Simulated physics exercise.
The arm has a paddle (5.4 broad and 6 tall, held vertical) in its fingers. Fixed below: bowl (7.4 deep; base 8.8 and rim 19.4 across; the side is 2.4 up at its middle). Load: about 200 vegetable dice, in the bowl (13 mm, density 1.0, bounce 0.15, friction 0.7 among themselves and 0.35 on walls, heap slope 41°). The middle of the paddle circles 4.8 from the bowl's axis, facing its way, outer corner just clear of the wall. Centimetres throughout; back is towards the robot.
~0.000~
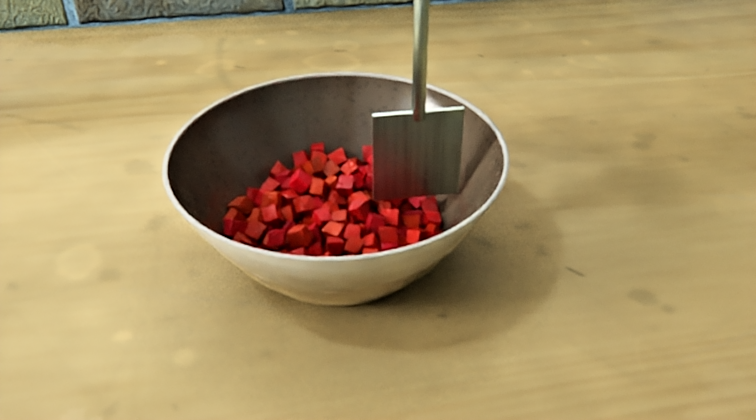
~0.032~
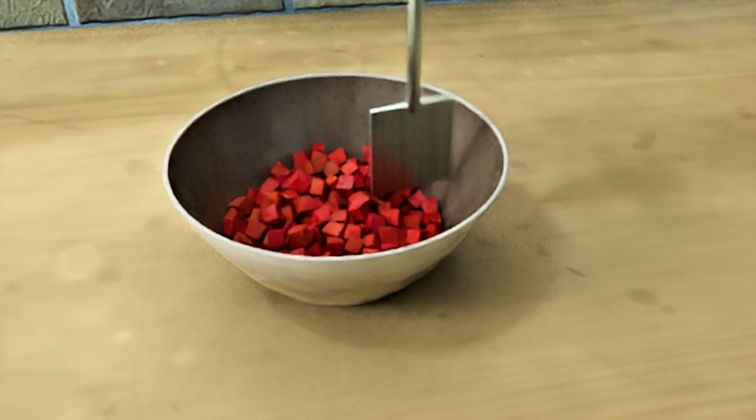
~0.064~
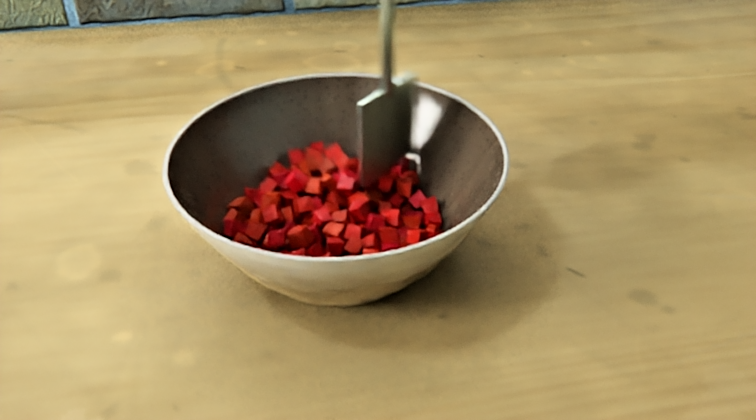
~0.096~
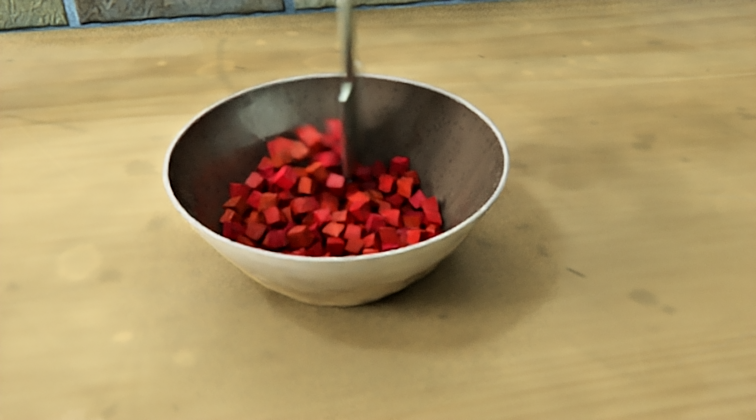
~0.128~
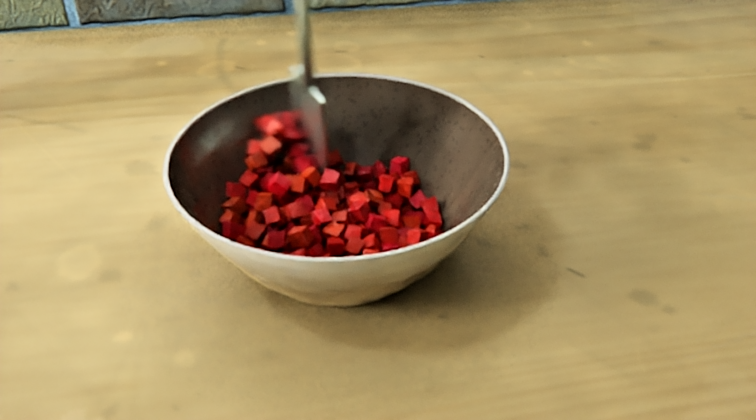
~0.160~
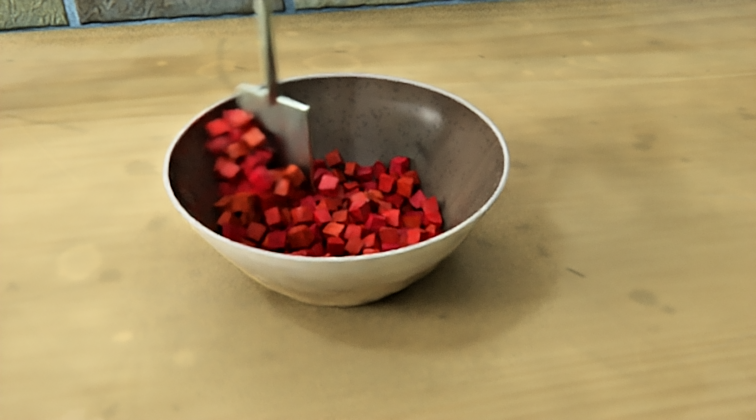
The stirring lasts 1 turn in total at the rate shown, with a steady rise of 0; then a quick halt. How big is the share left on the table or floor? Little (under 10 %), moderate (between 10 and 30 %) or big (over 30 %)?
On the table or floor the share is moderate, between 10 and 30 %.
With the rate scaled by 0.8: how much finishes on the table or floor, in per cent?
Some 10 per cent.
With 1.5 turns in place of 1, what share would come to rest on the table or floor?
It would be near 20 per cent.
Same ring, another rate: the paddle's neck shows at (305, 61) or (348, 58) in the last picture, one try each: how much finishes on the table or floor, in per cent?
About 5 and 5 per cent.
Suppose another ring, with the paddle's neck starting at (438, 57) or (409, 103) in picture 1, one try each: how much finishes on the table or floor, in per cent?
Some 0 and 30 per cent.
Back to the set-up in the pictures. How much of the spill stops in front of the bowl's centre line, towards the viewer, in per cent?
Roughly 70 per cent.
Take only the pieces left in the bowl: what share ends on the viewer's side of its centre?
Roughly 40 per cent.
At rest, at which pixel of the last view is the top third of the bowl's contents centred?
Around (373, 188).
After 0.24 s, 218° round, highest piece 11 above the table; 200 in the bowl, 5 in flight or on the tool.
After 0.33 s, 300° round, highest piece 11 above the table; 188 in the bowl, 17 in flight or on the tool.
After 0.57 s, 0° round, highest piece 6 above the table; 177 in the bowl, 27 on the table or floor, 1 in flight or on the tool.
After 1.27 s, 0° round, highest piece 6 above the table; 177 in the bowl, 28 on the table or floor.
In the end, 177 in the bowl, 28 on the table or floor. That is 14 % on the table or floor.
